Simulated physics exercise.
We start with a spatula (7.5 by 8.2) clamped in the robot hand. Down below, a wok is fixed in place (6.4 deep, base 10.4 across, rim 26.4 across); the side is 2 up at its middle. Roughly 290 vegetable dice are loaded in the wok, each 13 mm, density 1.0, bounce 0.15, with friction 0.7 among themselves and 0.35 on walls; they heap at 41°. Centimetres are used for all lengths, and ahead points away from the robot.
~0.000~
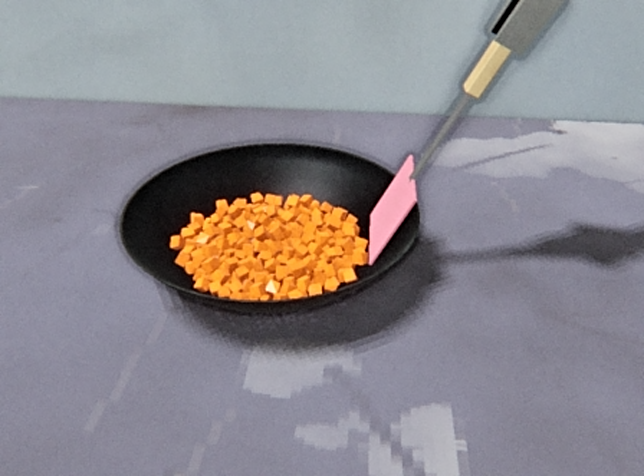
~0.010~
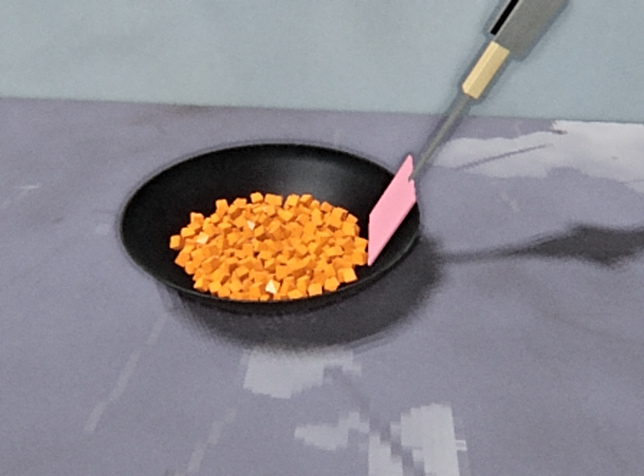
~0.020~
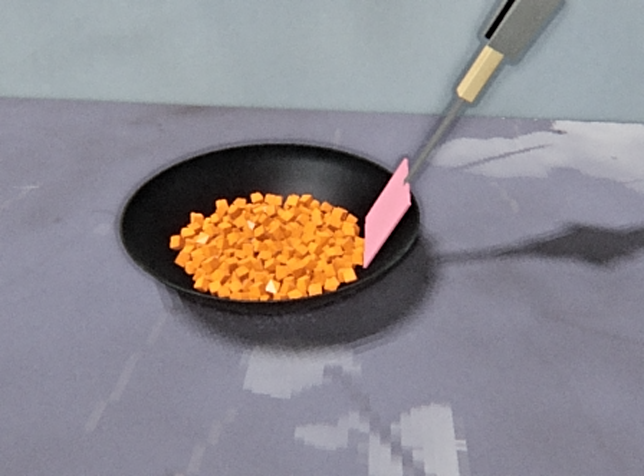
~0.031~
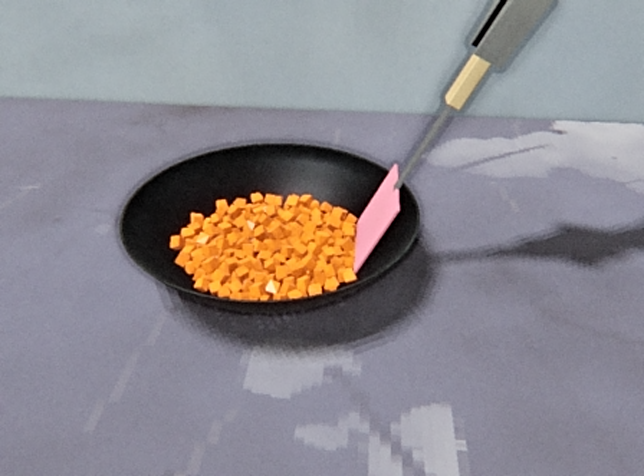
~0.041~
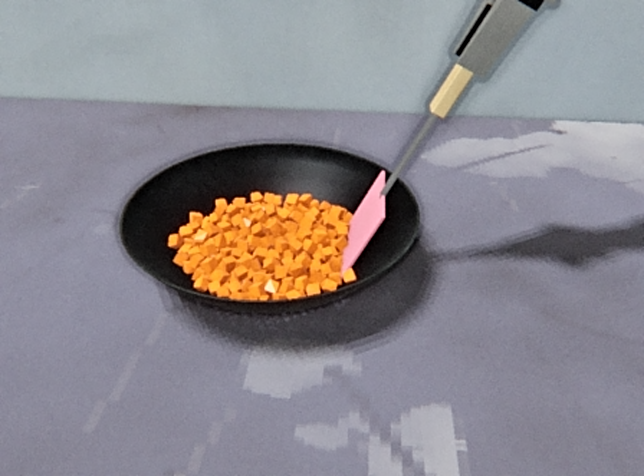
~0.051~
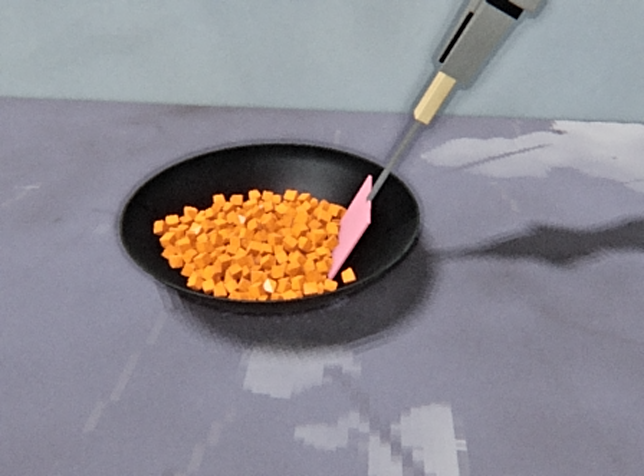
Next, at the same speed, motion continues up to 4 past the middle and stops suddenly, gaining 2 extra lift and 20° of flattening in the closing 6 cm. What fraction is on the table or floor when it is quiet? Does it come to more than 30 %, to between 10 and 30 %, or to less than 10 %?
It comes to between 10 and 30 %.
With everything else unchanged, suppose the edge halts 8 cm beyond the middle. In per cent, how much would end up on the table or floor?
Estimate: Approx. 55 %.
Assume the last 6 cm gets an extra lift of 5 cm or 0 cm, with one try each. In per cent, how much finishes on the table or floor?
About 20 and 25 per cent.
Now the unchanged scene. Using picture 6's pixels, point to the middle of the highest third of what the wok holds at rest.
Pixel estimate: About (178, 215).
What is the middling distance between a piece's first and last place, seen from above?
Somewhere around 8 centimetres, I'd say.
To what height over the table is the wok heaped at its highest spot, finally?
About 7.5 centimetres.
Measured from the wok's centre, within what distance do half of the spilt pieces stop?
About 30 cm.
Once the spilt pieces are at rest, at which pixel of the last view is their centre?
At about (6, 242).
After 0.08 s, sloping 63°, highest piece 8 above the table; 288 in the wok.
After 0.10 s, sloping 57°, highest piece 11 above the table; 274 in the wok, 14 on the blade or in flight.
After 0.31 s, sloping 44°, highest piece 33 above the table; 235 in the wok, 25 on the table or floor, 28 on the blade or in flight.
After 1.36 s, sloping 44°, highest piece 7 above the table; 235 in the wok, 53 on the table or floor.
At rest, 235 in the wok, 53 on the table or floor. That is 18 % on the table or floor.
